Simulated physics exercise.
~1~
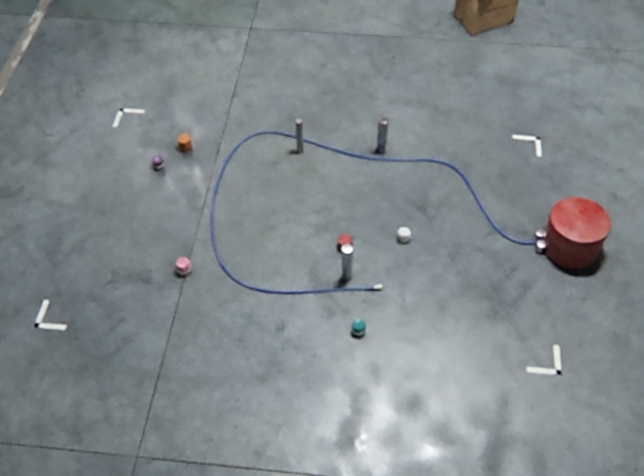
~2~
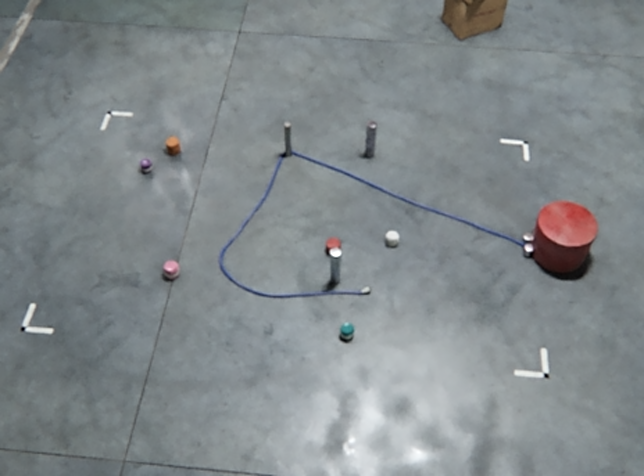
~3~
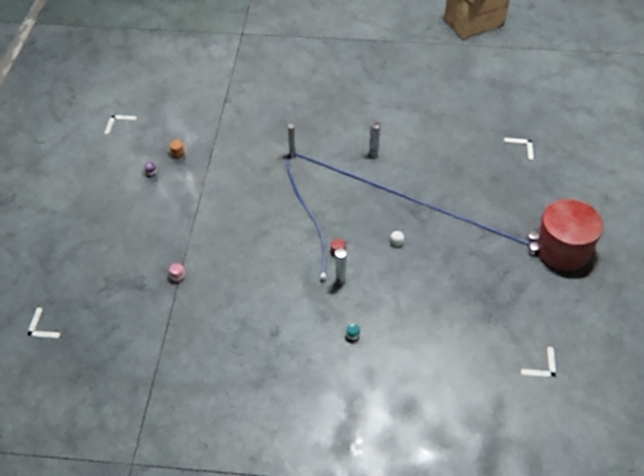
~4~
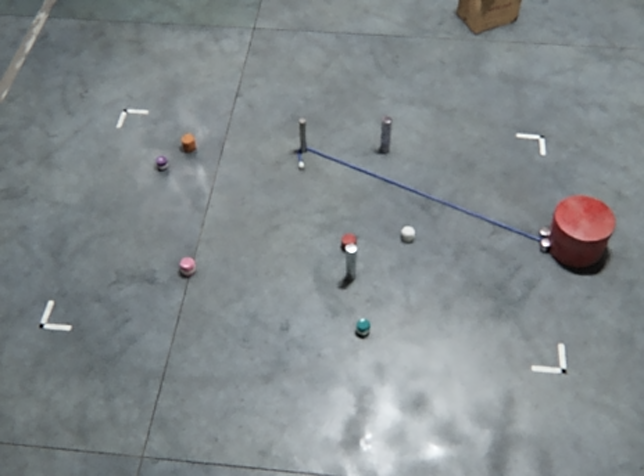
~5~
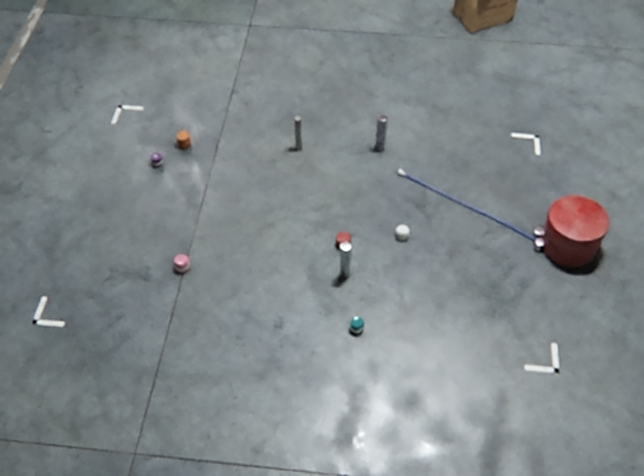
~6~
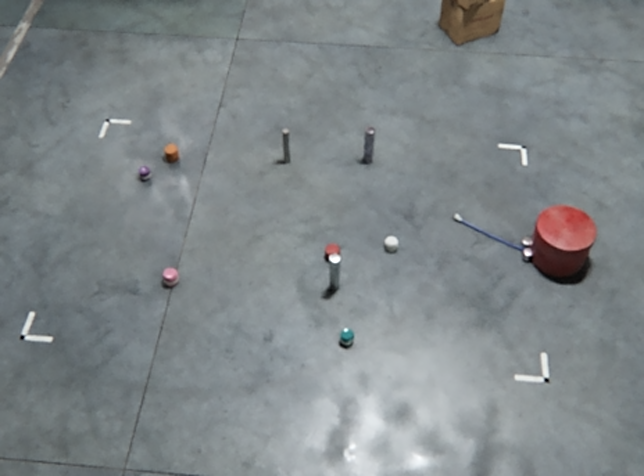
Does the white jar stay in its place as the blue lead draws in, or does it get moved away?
The white jar stays in its place while the blue lead draws in toward the red drum.
